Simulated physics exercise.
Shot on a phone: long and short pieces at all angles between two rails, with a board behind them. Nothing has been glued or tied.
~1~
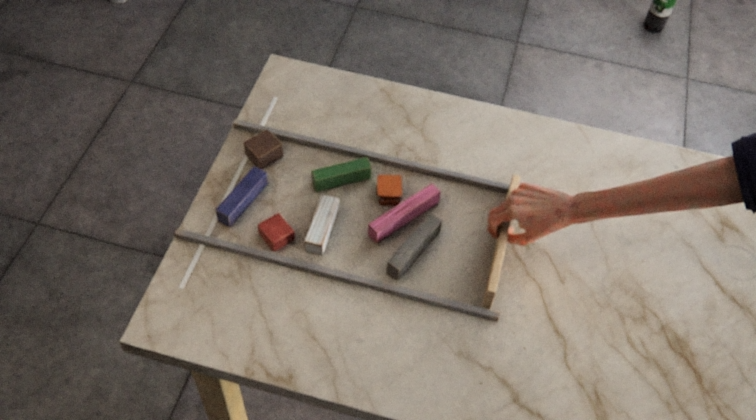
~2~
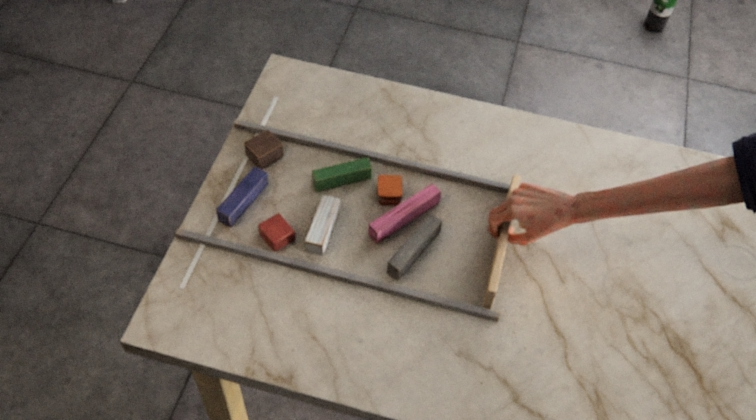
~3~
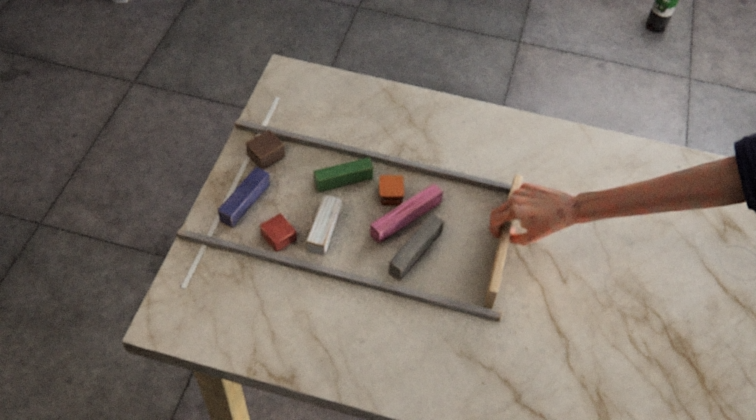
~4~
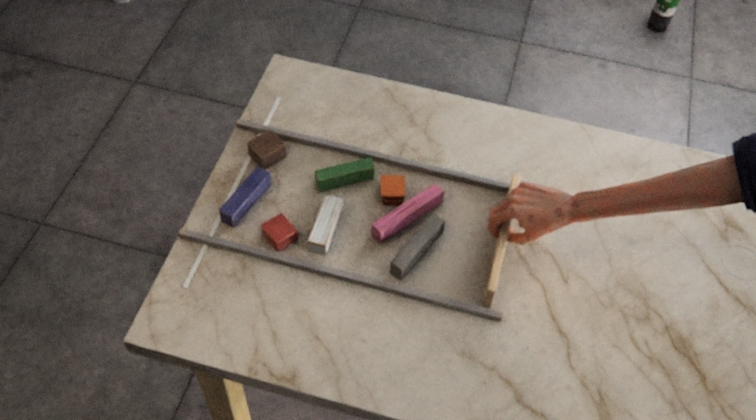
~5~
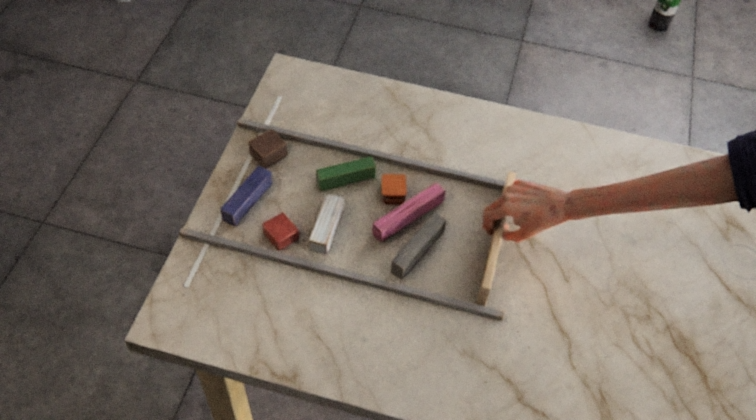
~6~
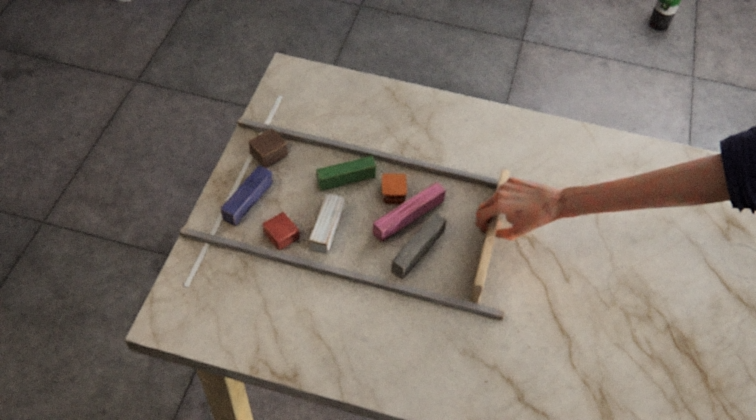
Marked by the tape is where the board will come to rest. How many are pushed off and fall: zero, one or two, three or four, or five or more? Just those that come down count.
So the push knocks five or more off, going by the tape.
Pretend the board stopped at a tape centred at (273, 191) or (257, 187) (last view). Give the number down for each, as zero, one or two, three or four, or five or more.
1 or 2; 3 or 4.
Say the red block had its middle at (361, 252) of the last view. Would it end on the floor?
If so, it stays where it is.
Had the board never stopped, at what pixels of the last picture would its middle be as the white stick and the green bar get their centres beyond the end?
Its middle is about (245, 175) and about (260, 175).
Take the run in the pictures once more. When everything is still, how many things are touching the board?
2 of them.
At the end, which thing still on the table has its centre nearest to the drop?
The orange case finishes closest.
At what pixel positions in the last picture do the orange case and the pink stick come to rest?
The orange case stops around (232, 134); the pink stick around (229, 158).
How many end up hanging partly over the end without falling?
I'd put it at 2.
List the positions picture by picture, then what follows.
The first frame shows brown block (264, 149); blue bar (242, 196); red block (276, 232); board (502, 240); tape (233, 184).
The second frame shows blue bar (243, 196); board (502, 240).
The third frame shows red block (278, 232); pink stick (407, 213).
The fourth frame shows brown block (267, 150); green bar (345, 174).
The fifth frame shows blue bar (247, 196); white stick (327, 224).
The sixth frame shows brown block (268, 148); blue bar (247, 195); red block (281, 231); board (490, 235); tape (238, 182).
Soon after, none off yet; brown block at rest near (268, 148); blue bar at rest near (247, 195); red block at rest near (281, 231).
Then, none off yet; brown block moving near (262, 146); blue bar moved a little near (237, 193); red block moved about its own width near (244, 226).
At rest, the number that fall off is five or more; fallen, white stick, green bar, red block, blue bar and brown block.
